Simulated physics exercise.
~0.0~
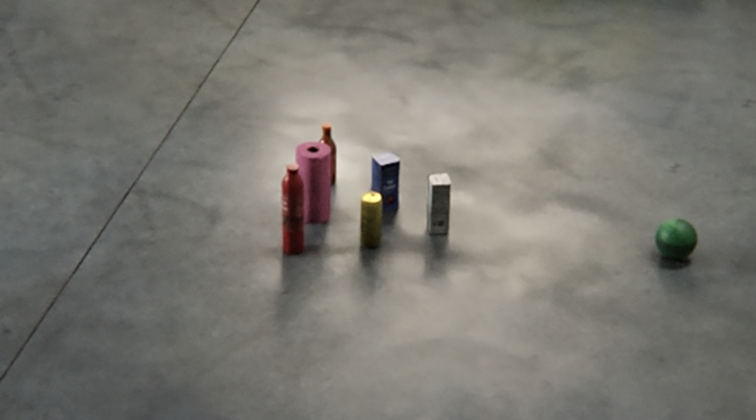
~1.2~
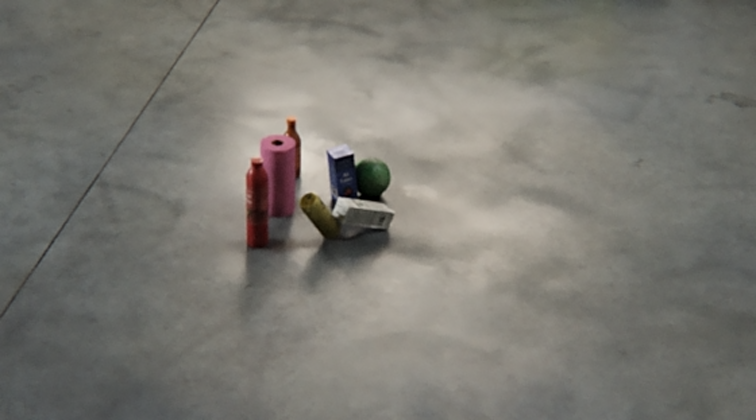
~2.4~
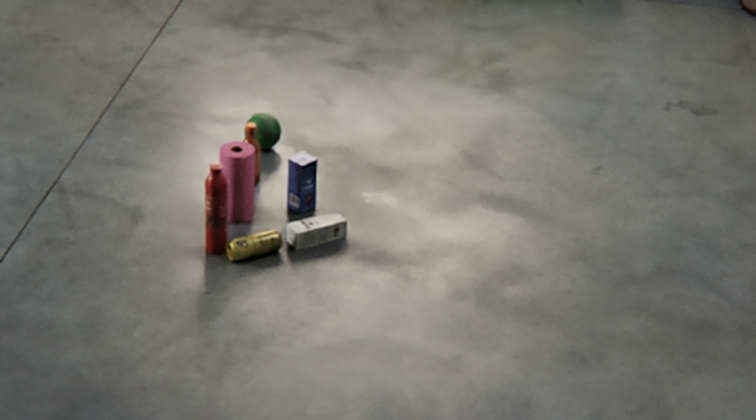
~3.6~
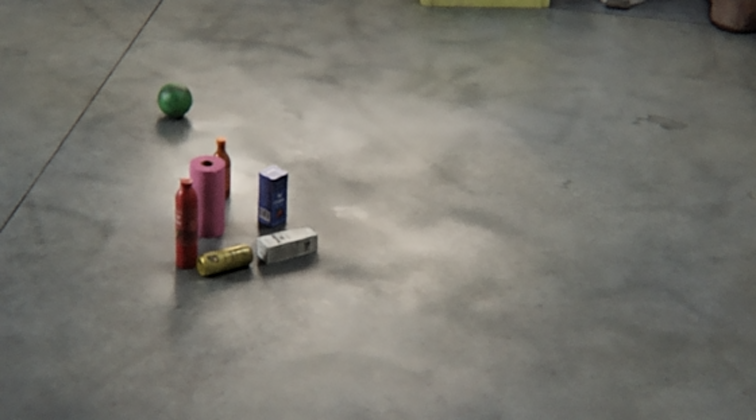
On a grey concrete floor, a green ball rolls left into a cluster of six standing objects, toppling the white carton and yellow can, then drifts away toward the upper left, leaving the red and orange bottles, pink roll and blue carton upright.
